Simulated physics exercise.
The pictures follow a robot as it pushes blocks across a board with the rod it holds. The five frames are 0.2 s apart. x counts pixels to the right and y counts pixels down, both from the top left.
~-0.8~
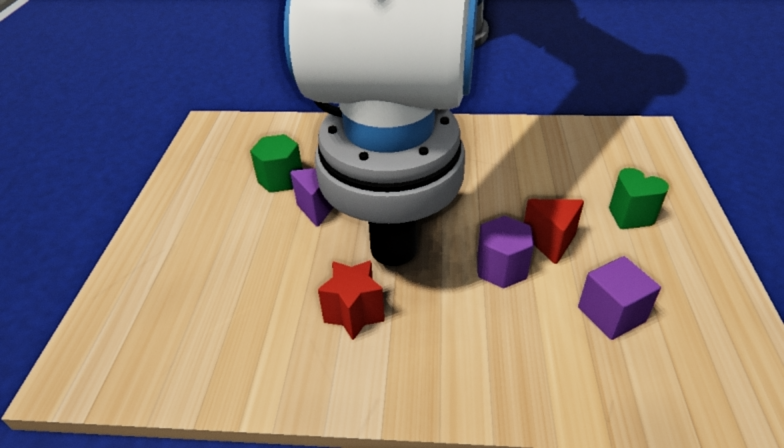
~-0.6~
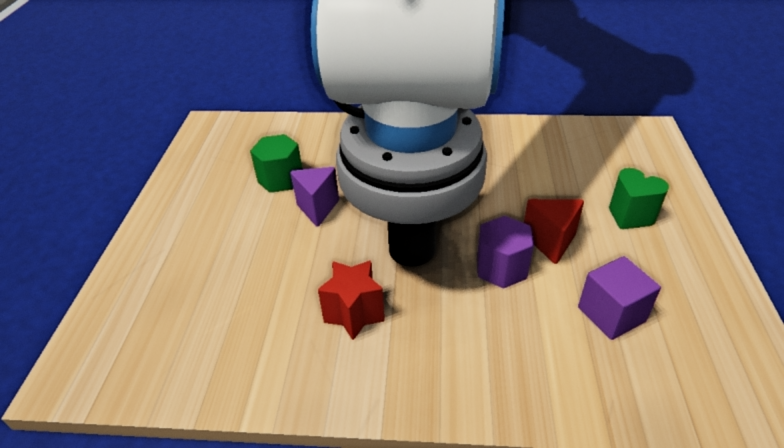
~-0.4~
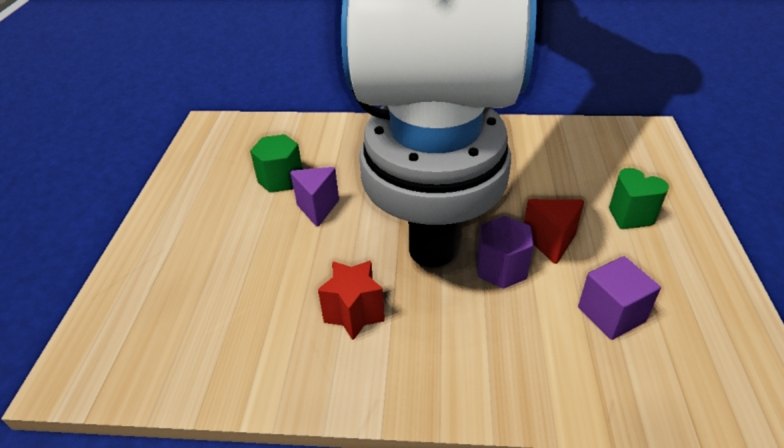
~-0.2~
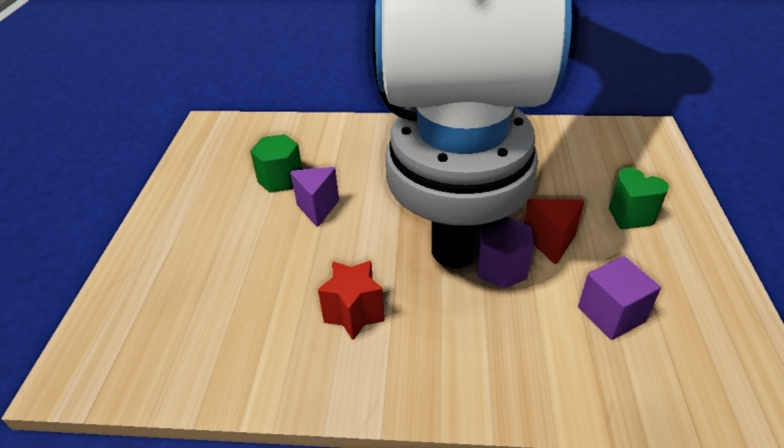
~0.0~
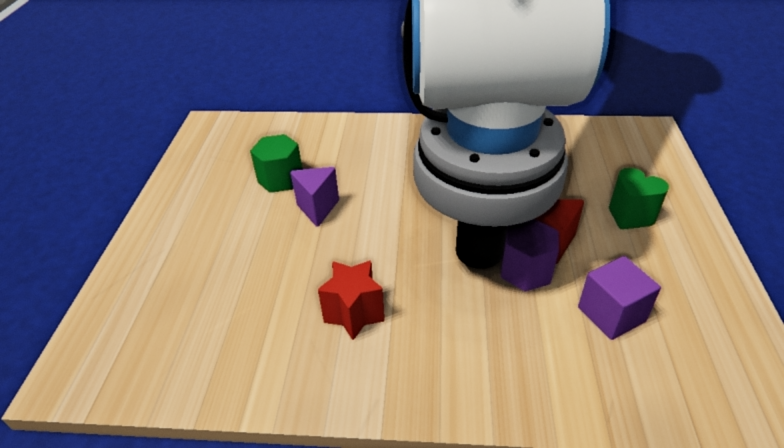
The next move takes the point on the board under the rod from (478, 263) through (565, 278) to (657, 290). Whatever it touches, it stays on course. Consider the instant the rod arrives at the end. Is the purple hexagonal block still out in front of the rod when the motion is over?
That would be a yes.
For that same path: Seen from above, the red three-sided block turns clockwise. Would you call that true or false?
False - the claim does not hold.
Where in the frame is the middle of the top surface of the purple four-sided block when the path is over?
Its top middle will sit at (649, 295).
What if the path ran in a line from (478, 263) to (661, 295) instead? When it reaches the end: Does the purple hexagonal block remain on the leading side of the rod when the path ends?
That would be a yes.
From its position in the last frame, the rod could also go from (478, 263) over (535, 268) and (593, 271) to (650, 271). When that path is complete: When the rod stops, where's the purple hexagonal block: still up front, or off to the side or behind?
Expect to find it ahead of the rod.
What follows on the original path. One third of the way, rod at (539, 262); purple hexagonal block at (597, 247); red three-sided block at (565, 207), turned 30° anticlockwise; purple four-sided block at (631, 282).
Two thirds of the way, rod at (600, 272); purple hexagonal block at (662, 252); red three-sided block at (565, 207), turned 30° anticlockwise; purple four-sided block at (649, 295), turned 30° clockwise.
At the end, rod at (662, 279); purple hexagonal block at (728, 258); red three-sided block at (565, 207), turned 30° anticlockwise; purple four-sided block at (649, 295), turned 30° clockwise; green heart still.
